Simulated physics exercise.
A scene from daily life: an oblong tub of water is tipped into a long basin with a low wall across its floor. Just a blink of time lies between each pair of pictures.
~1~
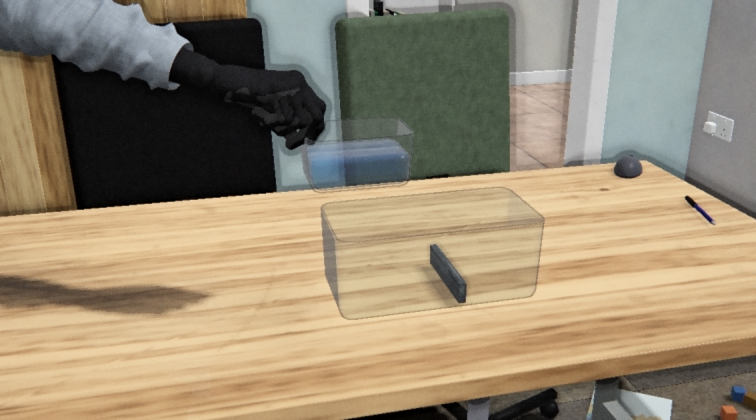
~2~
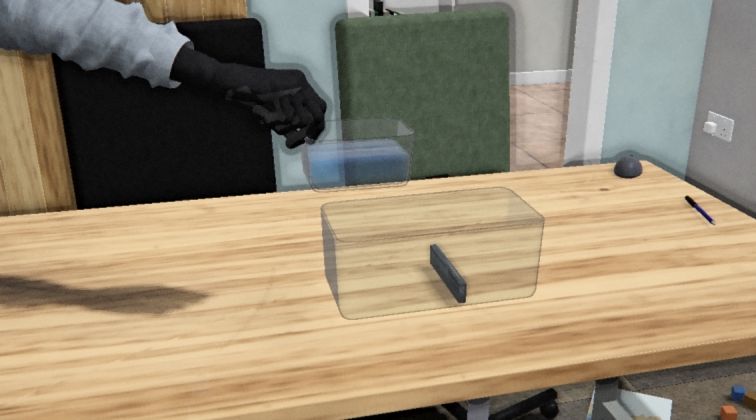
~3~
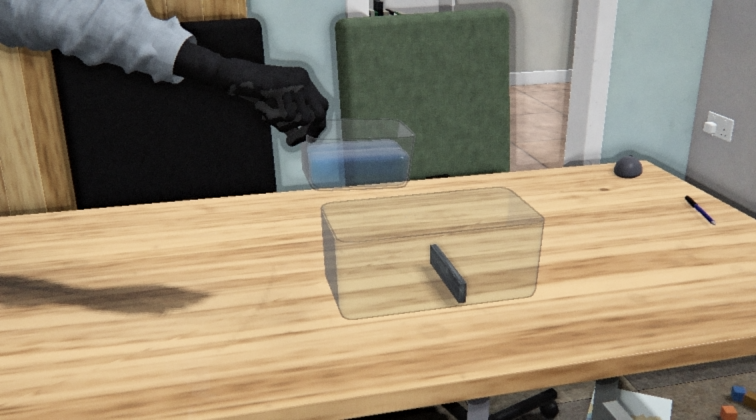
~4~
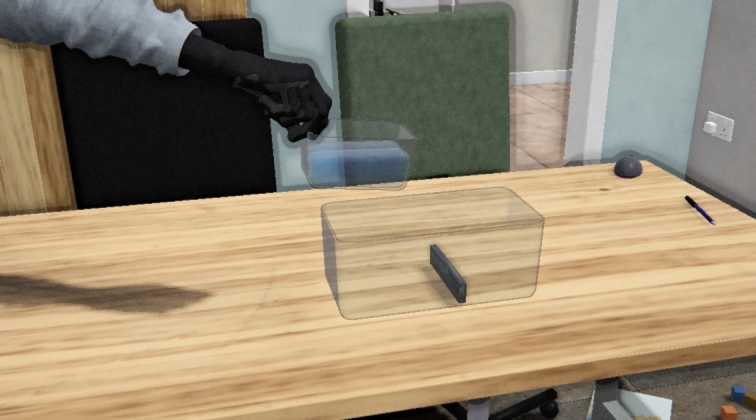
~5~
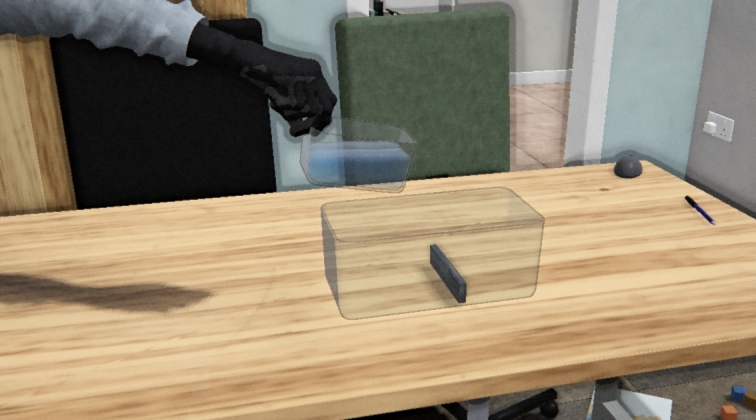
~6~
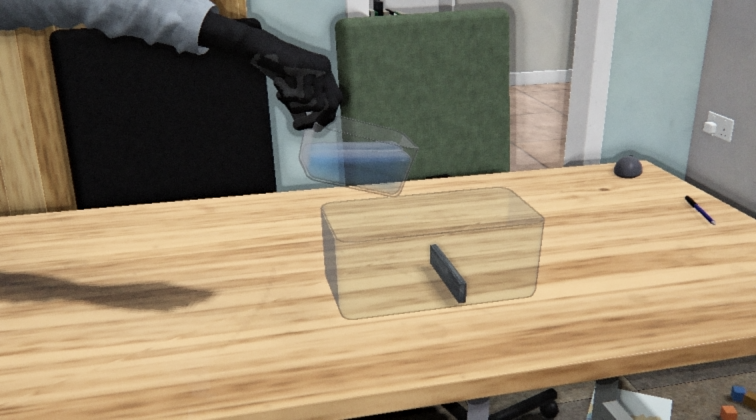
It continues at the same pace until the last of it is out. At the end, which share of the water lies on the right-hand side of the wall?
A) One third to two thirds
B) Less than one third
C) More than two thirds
The answer is B.
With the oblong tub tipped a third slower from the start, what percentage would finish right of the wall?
I'd say roughly 25 in every hundred ends up there.
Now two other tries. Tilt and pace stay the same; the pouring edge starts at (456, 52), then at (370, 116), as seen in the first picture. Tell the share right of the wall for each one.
Try one: 80 %; try two: 10 %.
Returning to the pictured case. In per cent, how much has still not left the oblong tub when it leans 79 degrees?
40 per cent or so.
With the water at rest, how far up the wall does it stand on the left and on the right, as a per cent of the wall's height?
On the left it's around 50 per cent; on the right, 20 per cent.
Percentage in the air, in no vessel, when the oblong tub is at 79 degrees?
Airborne fraction: Approx. 30 %.
A moment on, the oblong tub is tipped on its side and 42 per cent is still to pour, 24 is left of the wall and 2 right of it.
Next, the oblong tub is tipped right over and 7 per cent is still to pour, 73 is left of the wall and 16 right of it.
Then the oblong tub is tipped right over and 0 per cent is still to pour, 82 is left of the wall and 17 right of it.
Later the oblong tub is tipped right over and 0 per cent is still to pour, 82 is left of the wall and 17 right of it.
In the end 82 per cent lies left of the wall, 17 right of it and 1 outside.
